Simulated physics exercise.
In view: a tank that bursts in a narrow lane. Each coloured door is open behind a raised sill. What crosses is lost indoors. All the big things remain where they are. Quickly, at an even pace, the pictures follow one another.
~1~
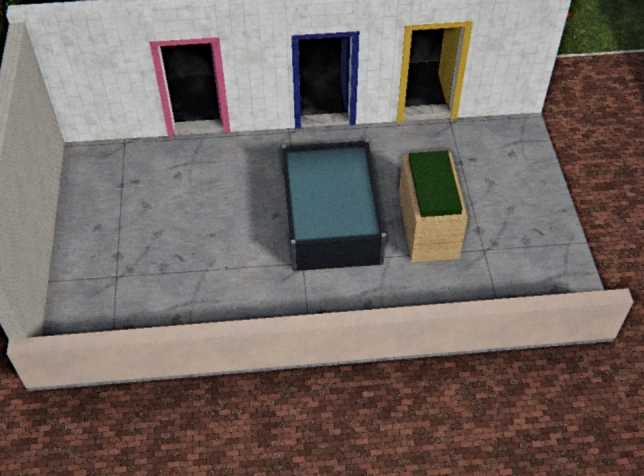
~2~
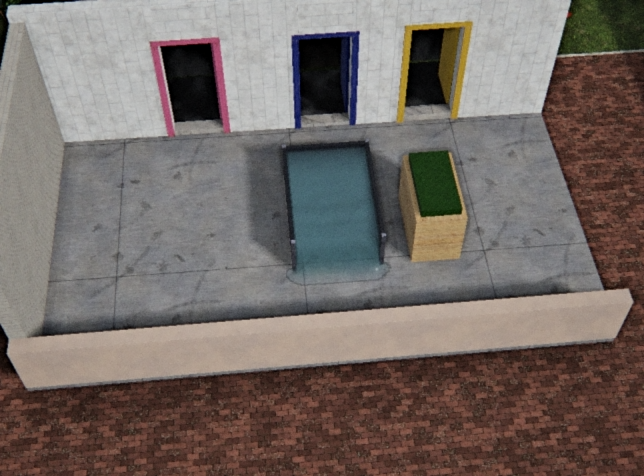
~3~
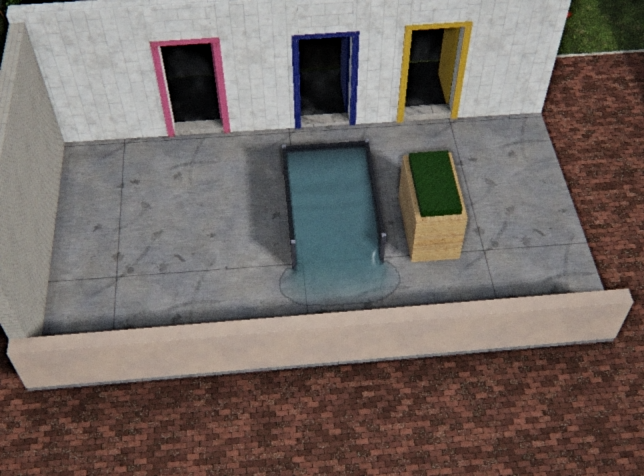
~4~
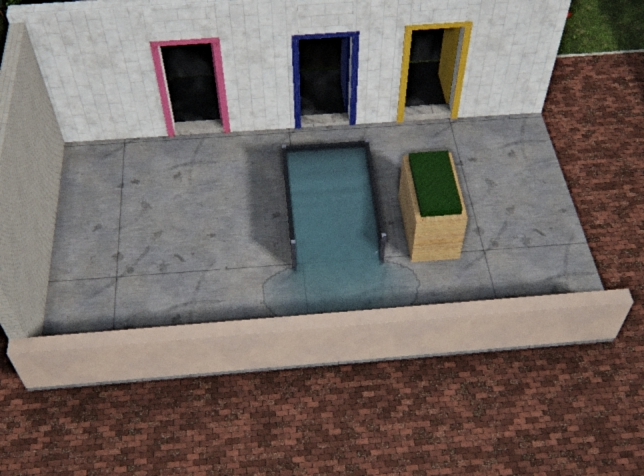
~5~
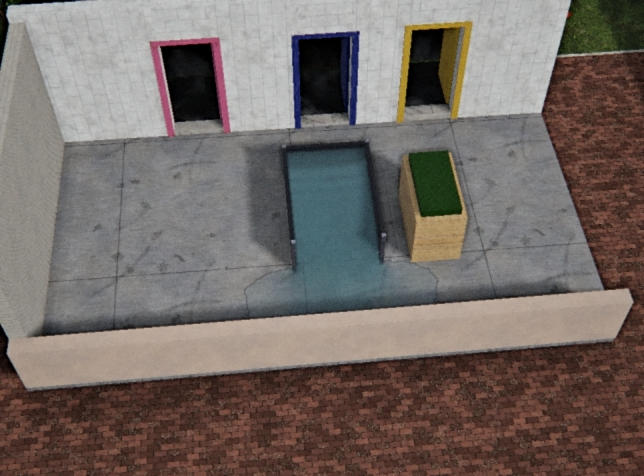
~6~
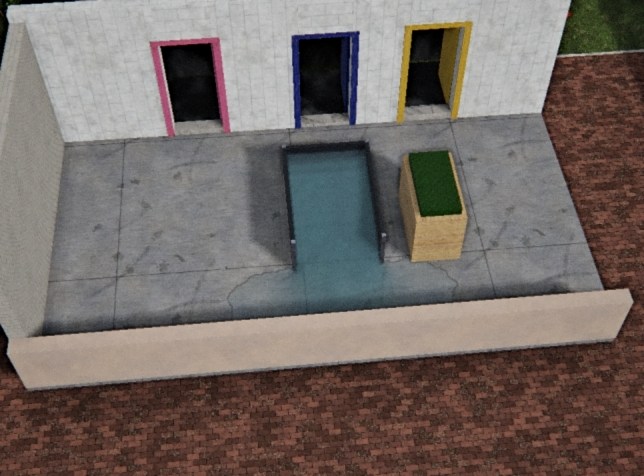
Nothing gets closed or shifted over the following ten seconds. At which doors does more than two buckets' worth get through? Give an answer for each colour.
Outcome: Blue door: Does not exceed it. Pink door: Does not exceed it. Yellow door: Does not exceed it.
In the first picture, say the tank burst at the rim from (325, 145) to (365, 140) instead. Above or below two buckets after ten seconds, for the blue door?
Blue: Exceeds it.
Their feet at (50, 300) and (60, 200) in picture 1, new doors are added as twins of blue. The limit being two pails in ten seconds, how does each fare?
Results, in sequence: Gets past it and doesn't reach it.
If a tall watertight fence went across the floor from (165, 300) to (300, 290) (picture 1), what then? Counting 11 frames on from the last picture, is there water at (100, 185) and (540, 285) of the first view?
Untouched, then submerged.
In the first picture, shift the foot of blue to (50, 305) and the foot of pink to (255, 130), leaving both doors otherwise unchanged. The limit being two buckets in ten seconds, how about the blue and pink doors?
From what I can tell, the blue door overshoots the mark; as for the pink door, it remains within bounds.
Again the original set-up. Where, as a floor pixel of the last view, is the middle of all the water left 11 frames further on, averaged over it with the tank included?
That puts it at around (337, 282).
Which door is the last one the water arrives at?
The yellow one.
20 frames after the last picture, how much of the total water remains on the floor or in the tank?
Some 86 per cent.
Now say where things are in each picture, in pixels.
The tank at (332, 193) is whole and still, in the first picture.
The front is at (289, 272), out from the gap at (338, 258), in the second picture.
The front is at (287, 290), out from the gap at (338, 259), in the third picture.
The front is at a hidden place, out from the gap at (338, 259), in the fourth picture.
The front is at a hidden place, out from the gap at (338, 259), in the fifth picture.
Water pours out at (338, 260) and has run to a hidden place, in the sixth picture.
A moment on, water covers 15 % of the floor; the blue door not reached, the pink door not reached, the yellow door not reached.
Next, water covers 35 % of the floor; the blue door not reached, the pink door not reached, the yellow door not reached.
Then, water covers 50 % of the floor; the blue door not reached, the pink door not reached, the yellow door not reached.
Later, water covers 60 % of the floor; the blue door not reached, the pink door wet at the sill, nothing in, the yellow door not reached.
In the end, water covers 80 % of the floor; the blue door wet at the sill, nothing in, the pink door wet at the sill, nothing in, the yellow door wet at the sill, nothing in.
